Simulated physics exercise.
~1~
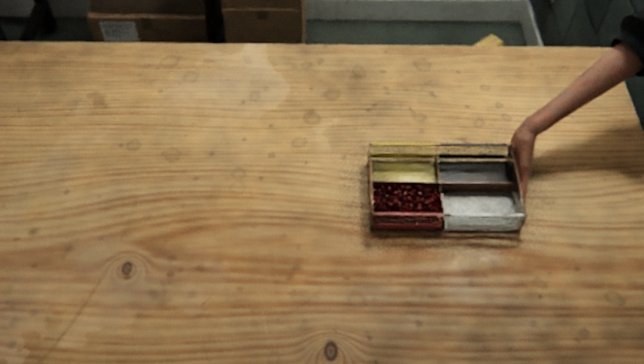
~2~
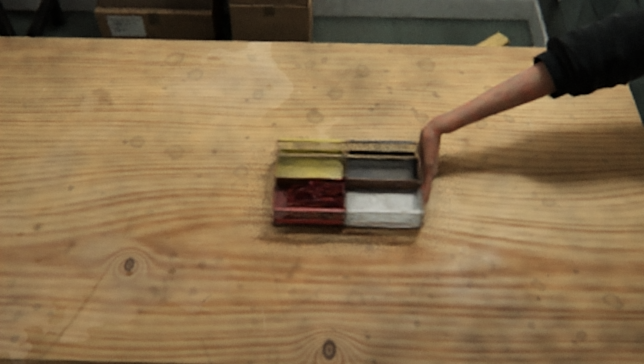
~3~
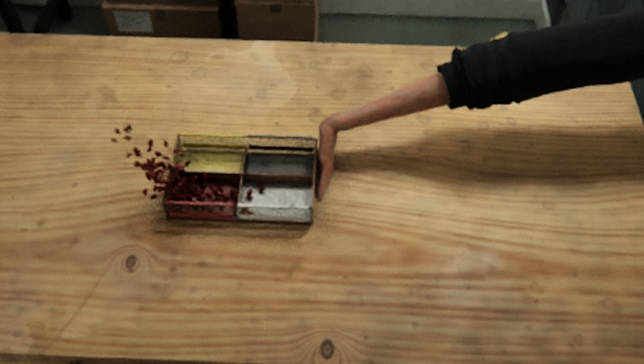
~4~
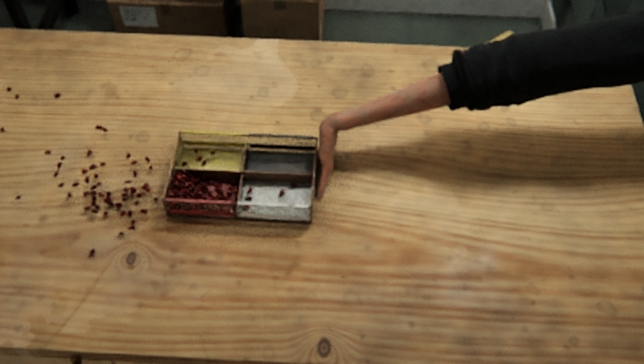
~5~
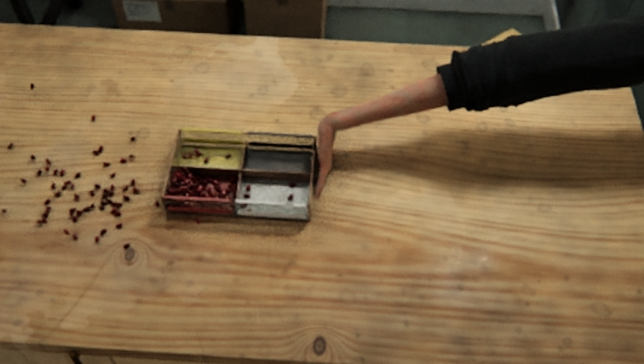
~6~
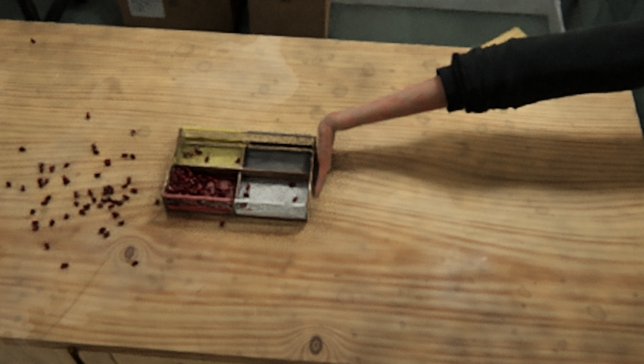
A hand in a dark sleeve grips the right side of a divided tray on a pale wooden table, seen from above at an angle, with boxes in the background. The tray has four compartments, yellow and grey at the back, dark red beans and whitish at the front. The hand slides it left across the boards, then stops it abruptly. Beans leap up and spill over the left side, scattering across the table. In the end the tray rests still under the hand, most beans still in their compartment, a few in the others, and many strewn to the left.
